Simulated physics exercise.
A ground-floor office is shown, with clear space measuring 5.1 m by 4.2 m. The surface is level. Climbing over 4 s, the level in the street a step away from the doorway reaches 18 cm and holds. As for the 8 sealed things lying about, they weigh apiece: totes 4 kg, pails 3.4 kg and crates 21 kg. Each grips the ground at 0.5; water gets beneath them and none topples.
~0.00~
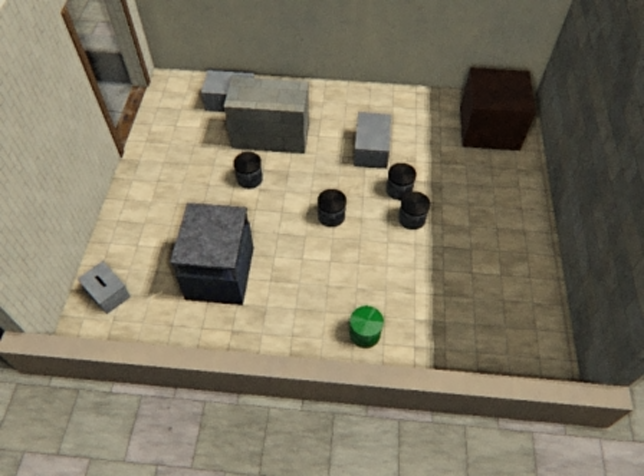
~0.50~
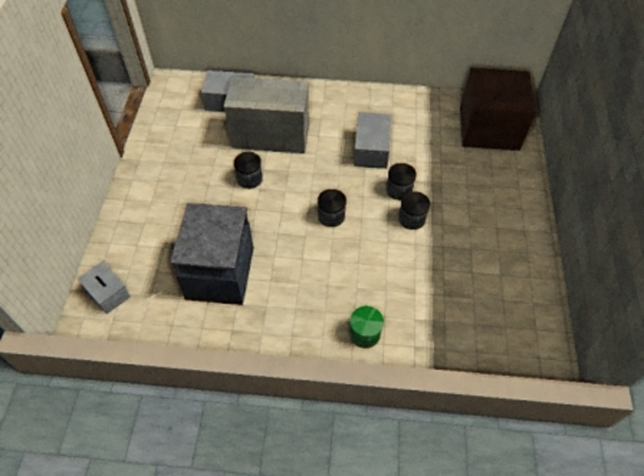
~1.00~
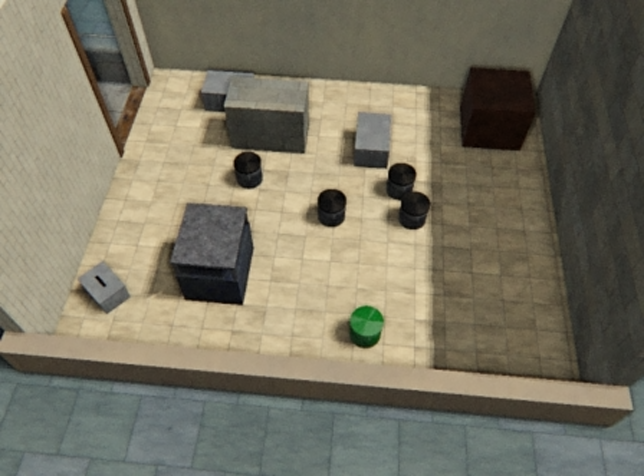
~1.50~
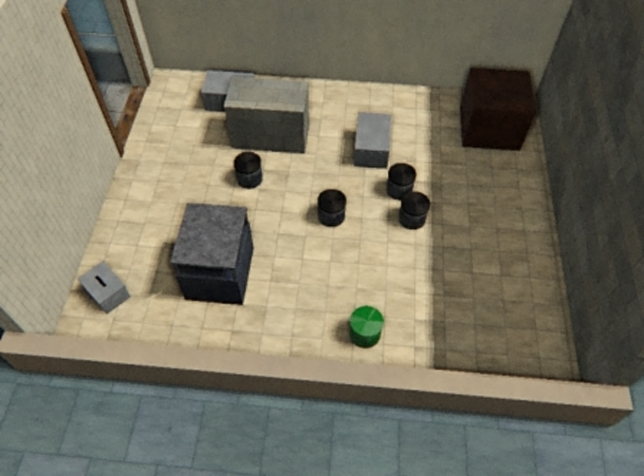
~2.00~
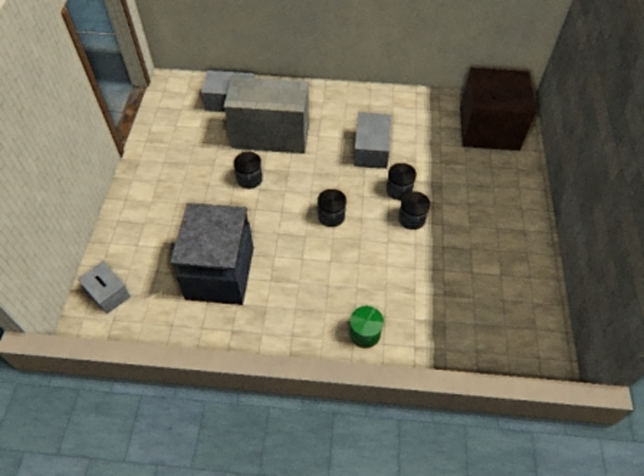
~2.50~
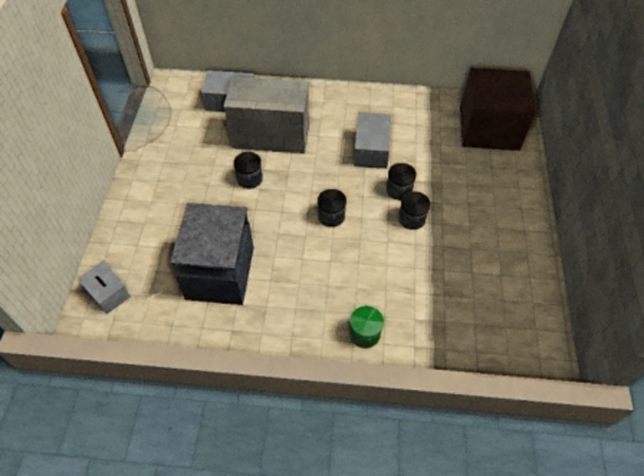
Water spreads across the ground outside, then a little appears inside the doorway at left.
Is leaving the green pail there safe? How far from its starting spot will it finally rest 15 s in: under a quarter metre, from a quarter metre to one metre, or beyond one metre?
It ends up beyond one metre away.
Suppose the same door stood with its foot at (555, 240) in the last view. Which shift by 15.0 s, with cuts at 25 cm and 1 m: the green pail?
Well, the green pail really gets moving far.
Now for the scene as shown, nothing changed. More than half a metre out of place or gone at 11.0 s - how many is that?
By that time the total stands at 3.
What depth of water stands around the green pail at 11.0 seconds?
About 6 cm.
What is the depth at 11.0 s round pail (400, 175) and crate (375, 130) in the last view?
First about 3 cm, second about 6 cm.
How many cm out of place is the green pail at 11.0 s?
About 40 cm out of place.
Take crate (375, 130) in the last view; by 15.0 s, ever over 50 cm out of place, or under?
It is below that.
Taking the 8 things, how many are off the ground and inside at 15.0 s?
By my count, 7.
After 3.5 s the green pail is near (367, 321), 0.0 m from its start, aground; 0 afloat.
After 6.8 s the green pail is near (367, 321), 0.0 m from its start, aground; 0 afloat.
After 11.0 s the green pail is near (386, 355), 0.4 m from its start, afloat; 2 afloat.
After 15.0 s the green pail is near (556, 320), 1.8 m from its start, afloat; 7 afloat.
